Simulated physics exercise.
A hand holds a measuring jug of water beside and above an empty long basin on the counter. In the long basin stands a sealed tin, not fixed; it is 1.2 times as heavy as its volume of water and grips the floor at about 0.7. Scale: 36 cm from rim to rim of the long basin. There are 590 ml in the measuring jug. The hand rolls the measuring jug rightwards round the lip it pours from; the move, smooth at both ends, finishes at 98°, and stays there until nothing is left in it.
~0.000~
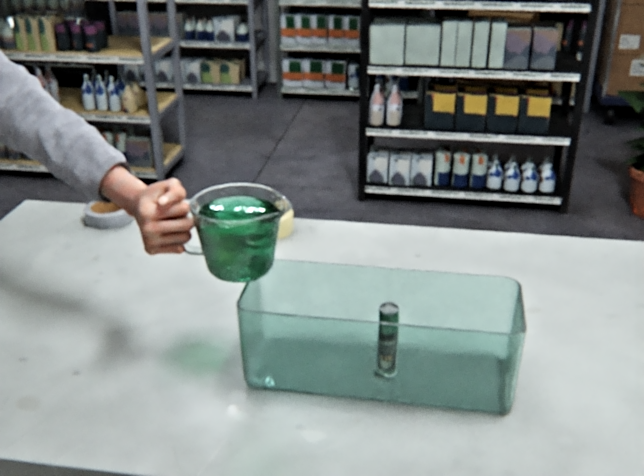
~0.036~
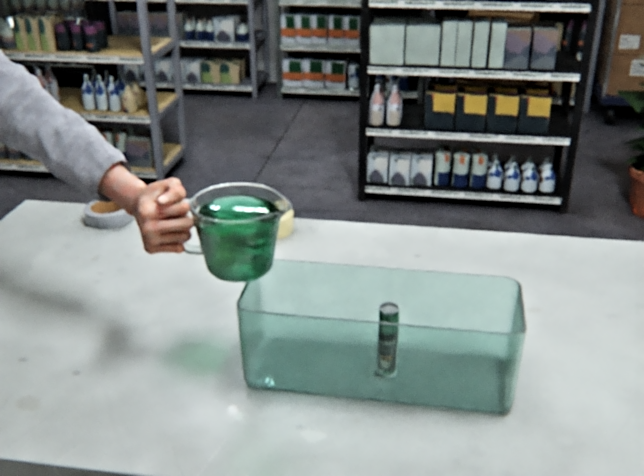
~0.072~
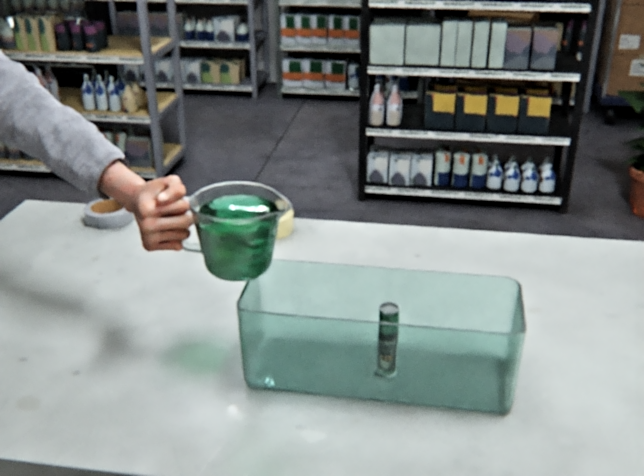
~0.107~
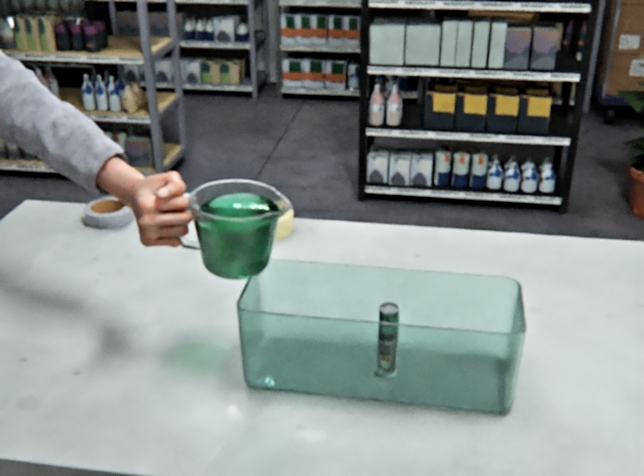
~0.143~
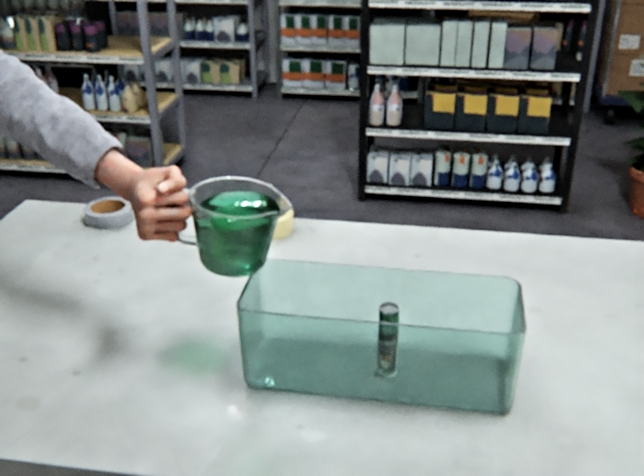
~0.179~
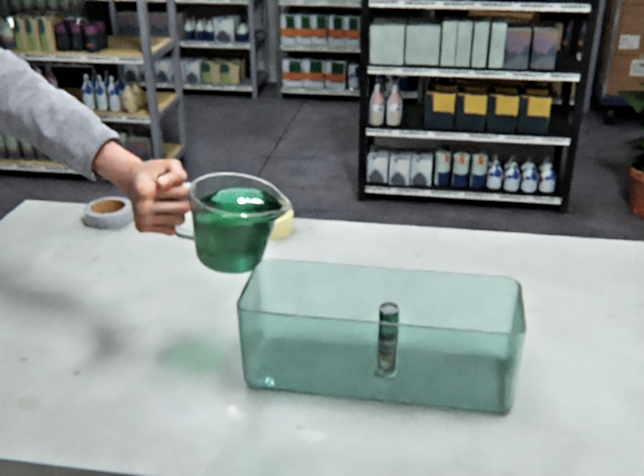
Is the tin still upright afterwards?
The tin falls.
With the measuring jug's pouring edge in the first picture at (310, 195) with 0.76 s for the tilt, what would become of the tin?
Then it topples.
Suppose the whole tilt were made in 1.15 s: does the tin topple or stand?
The tin topples.
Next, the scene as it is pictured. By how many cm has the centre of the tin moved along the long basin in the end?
Some 11.0 cm.
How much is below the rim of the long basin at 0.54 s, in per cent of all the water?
Some 3 per cent.
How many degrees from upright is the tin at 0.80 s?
It is at some 5°.
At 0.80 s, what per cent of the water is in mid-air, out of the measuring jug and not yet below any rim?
Near 32 in a hundred.
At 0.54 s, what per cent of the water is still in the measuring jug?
About 74 per cent.
Then, 0.54 s in, the tilt is 66° and 74 per cent is still to pour; the tin stands where it began.
Then, 0.80 s in, the tilt is 96° and 16 per cent is still to pour; the tin stands 1 cm from where it began.
Then, 1.07 s in, the tilt is 98° and 1 per cent is still to pour; the tin lies on its side.
Then, 1.37 s in, the tilt is 98° and 0 per cent is still to pour; the tin lies on its side.
Finally, the tin lies on its side.
